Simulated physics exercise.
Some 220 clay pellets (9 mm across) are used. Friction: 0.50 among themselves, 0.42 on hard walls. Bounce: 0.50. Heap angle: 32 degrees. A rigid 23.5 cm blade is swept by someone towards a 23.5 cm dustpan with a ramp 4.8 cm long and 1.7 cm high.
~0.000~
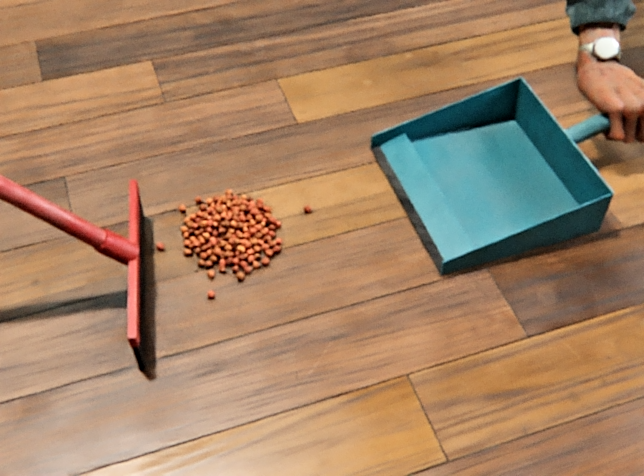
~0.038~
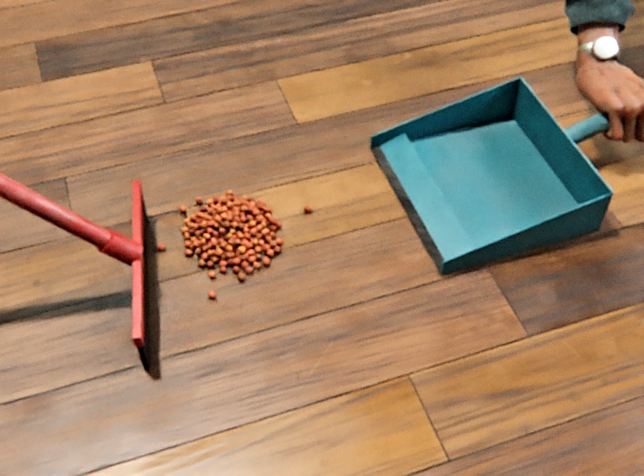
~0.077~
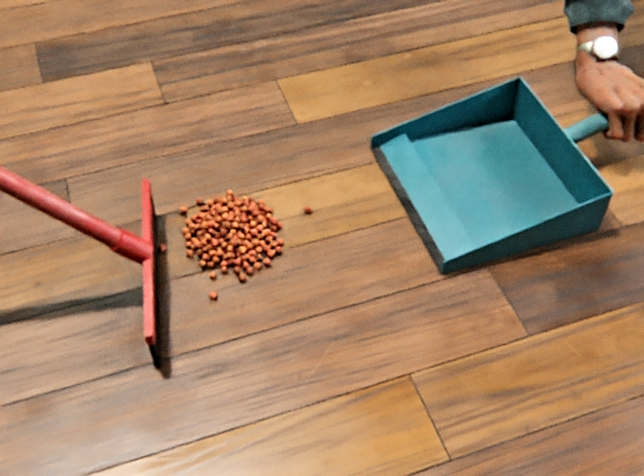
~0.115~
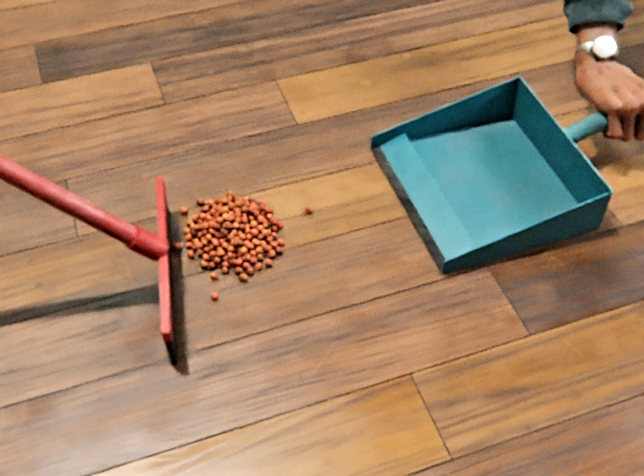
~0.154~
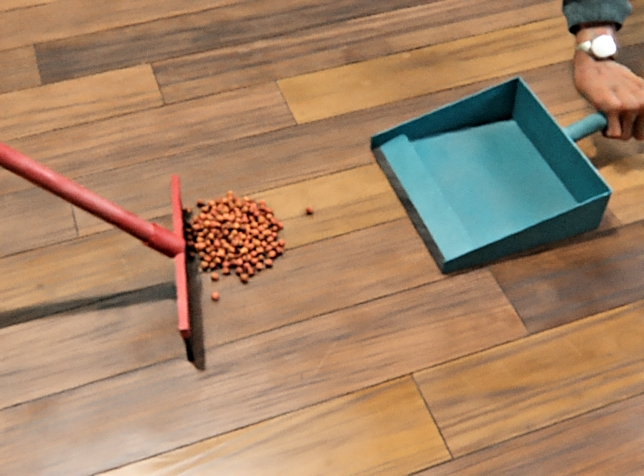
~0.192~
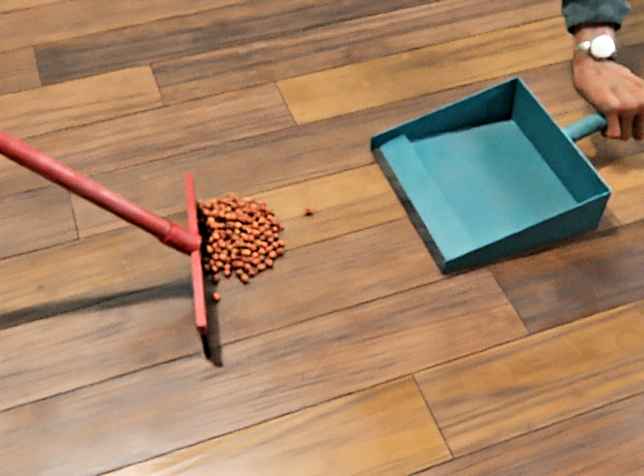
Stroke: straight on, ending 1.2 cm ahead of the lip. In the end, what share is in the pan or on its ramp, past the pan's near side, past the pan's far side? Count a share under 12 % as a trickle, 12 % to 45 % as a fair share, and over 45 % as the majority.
Result: Pan: I predict a mid-range share of the load; near side: I predict a minor share of the load; far side: I predict a minor share of the load.
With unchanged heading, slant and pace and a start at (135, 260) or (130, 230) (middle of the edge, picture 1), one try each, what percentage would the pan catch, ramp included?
Around 30 percent, then around 20 percent.
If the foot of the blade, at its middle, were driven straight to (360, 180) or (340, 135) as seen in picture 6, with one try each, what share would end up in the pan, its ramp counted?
About 15 % and 0 %.
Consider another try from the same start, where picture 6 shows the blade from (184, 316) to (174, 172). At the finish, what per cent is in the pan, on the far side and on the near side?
Per cent by place - pan 10, far side 20, near side 0.
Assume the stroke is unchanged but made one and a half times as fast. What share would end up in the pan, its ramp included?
Share: Near 40 %.
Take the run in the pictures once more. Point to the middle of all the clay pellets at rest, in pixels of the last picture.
Near (399, 197).
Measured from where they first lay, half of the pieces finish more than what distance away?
About 22 cm.
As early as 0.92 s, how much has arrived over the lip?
Around 40 per cent of the load.
After 0.45 s, middle of the blade 16 cm from the lip; 0 % over the lip, far side 5 %, near side 0 %.
Then, at 0.63 s, middle of the blade 8 cm from the lip; 0 % over the lip, far side 5 %, near side 0 %.
After 0.92 s, middle of the blade 3 cm from the lip; 40 % over the lip, far side 5 %, near side 0 %.
In the end, at 1.2 s, pan 40 %, near side 0 %, far side 5 %, in front of the lip or behind the blade 55 %.
